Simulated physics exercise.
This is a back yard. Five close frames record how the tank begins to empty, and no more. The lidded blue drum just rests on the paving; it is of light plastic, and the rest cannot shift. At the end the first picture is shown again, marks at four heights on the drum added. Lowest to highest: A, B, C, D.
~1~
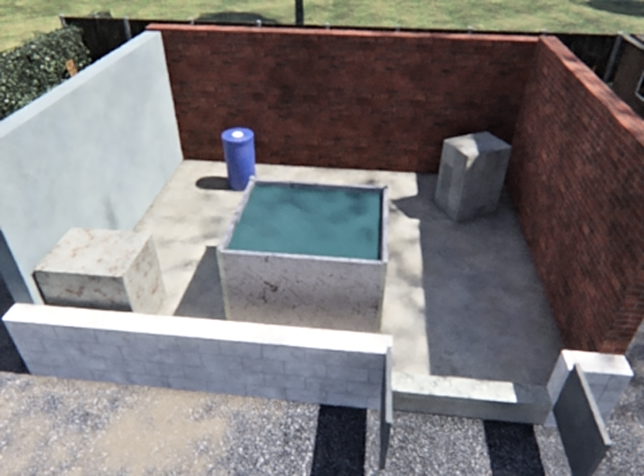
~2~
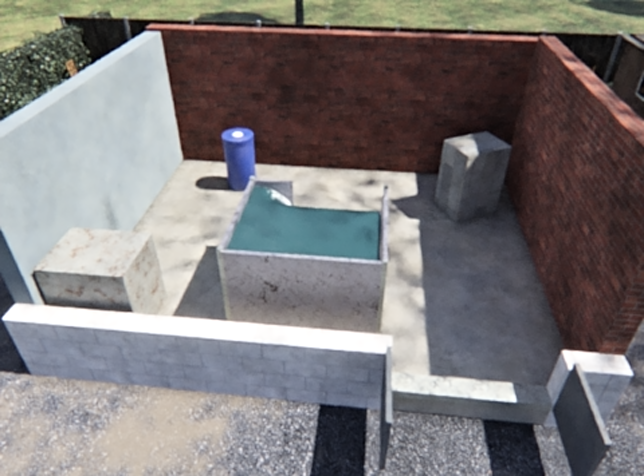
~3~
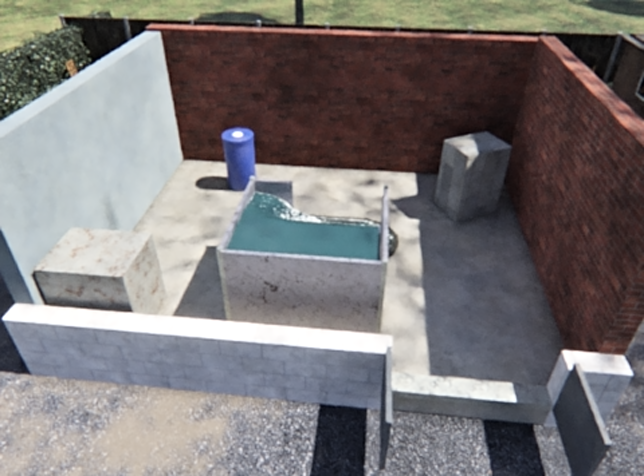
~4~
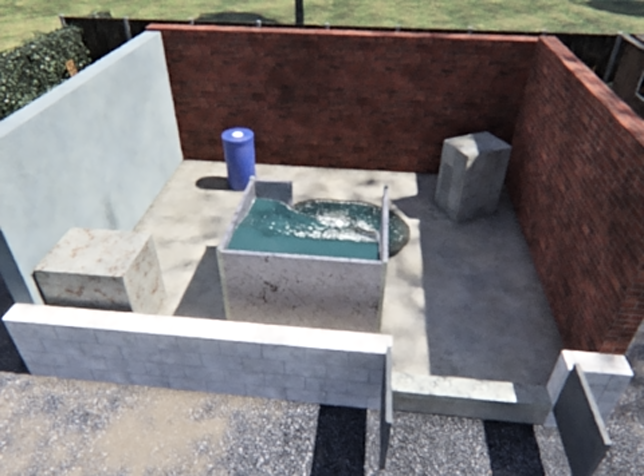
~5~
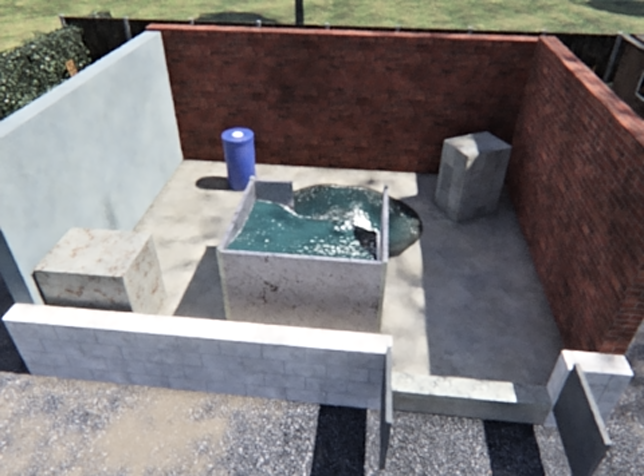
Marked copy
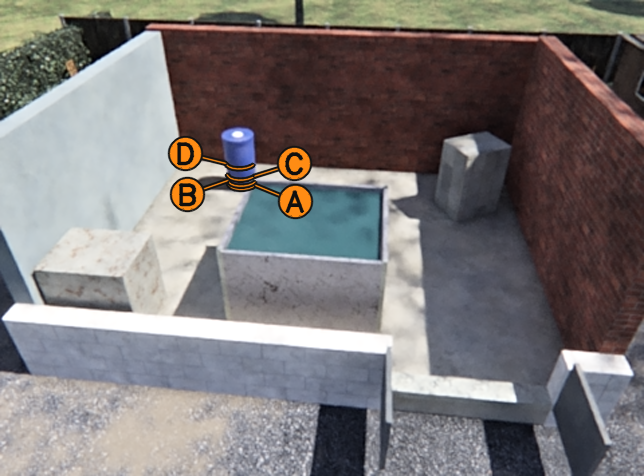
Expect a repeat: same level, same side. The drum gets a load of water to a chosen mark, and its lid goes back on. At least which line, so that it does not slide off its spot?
Mark D just does it.
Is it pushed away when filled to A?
Yes, it does.
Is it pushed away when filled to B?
Yes.
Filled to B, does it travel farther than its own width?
Yes, it does.
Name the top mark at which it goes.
That is mark C.
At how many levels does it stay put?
One of the four.
In orange, A at (239, 189); B at (239, 186); C at (238, 180); D at (237, 168); from the bottom up A, B, C, D.
For mark A, it is pushed about 4 times its own width away.
For mark B, it is pushed about 3 times its own width away.
For mark C, it is pushed about half its own width away.
For mark D, it does not move.
